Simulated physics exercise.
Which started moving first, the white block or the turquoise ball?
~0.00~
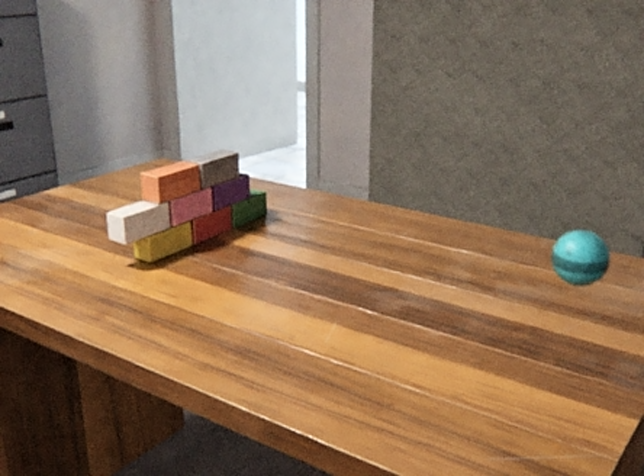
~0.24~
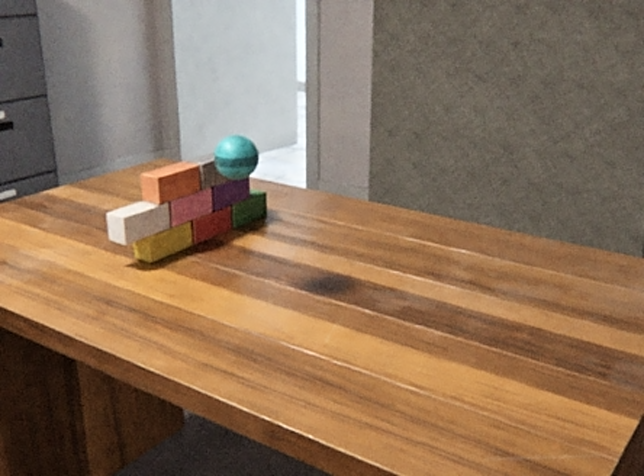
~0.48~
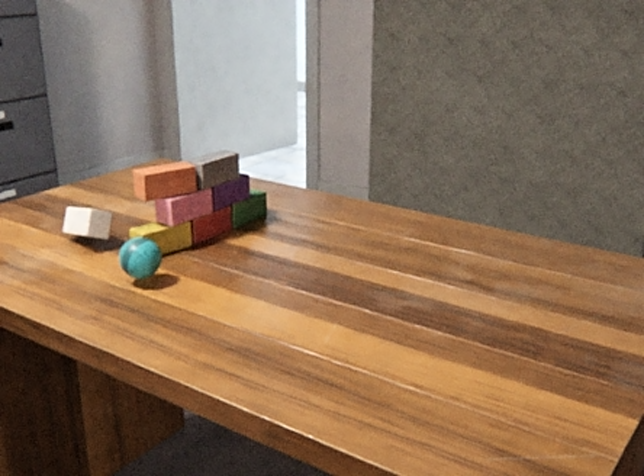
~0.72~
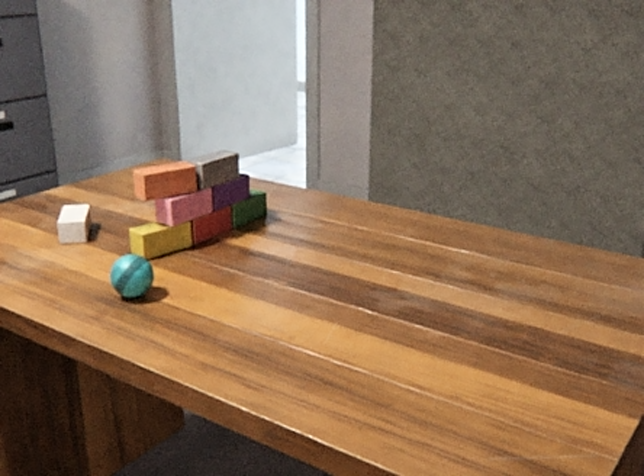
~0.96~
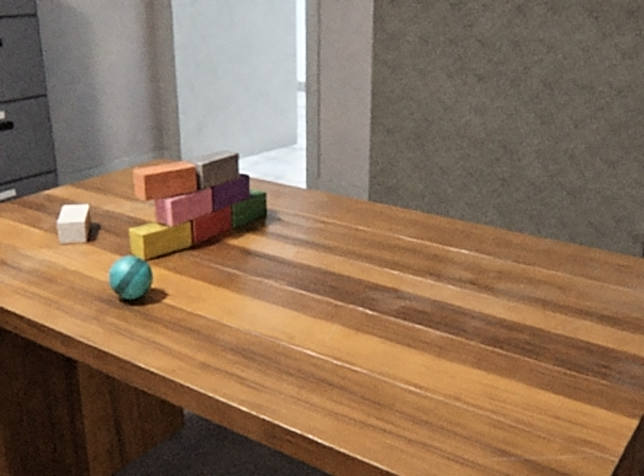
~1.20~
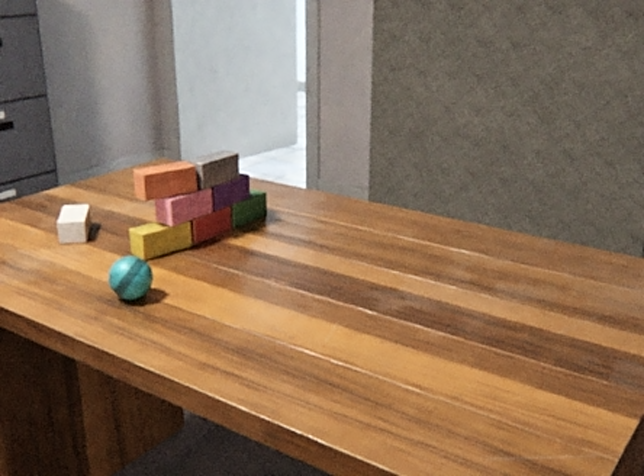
The turquoise ball moved first, flying left to the stack while the white block was still in its place. The white block only shifted away to the left afterward.
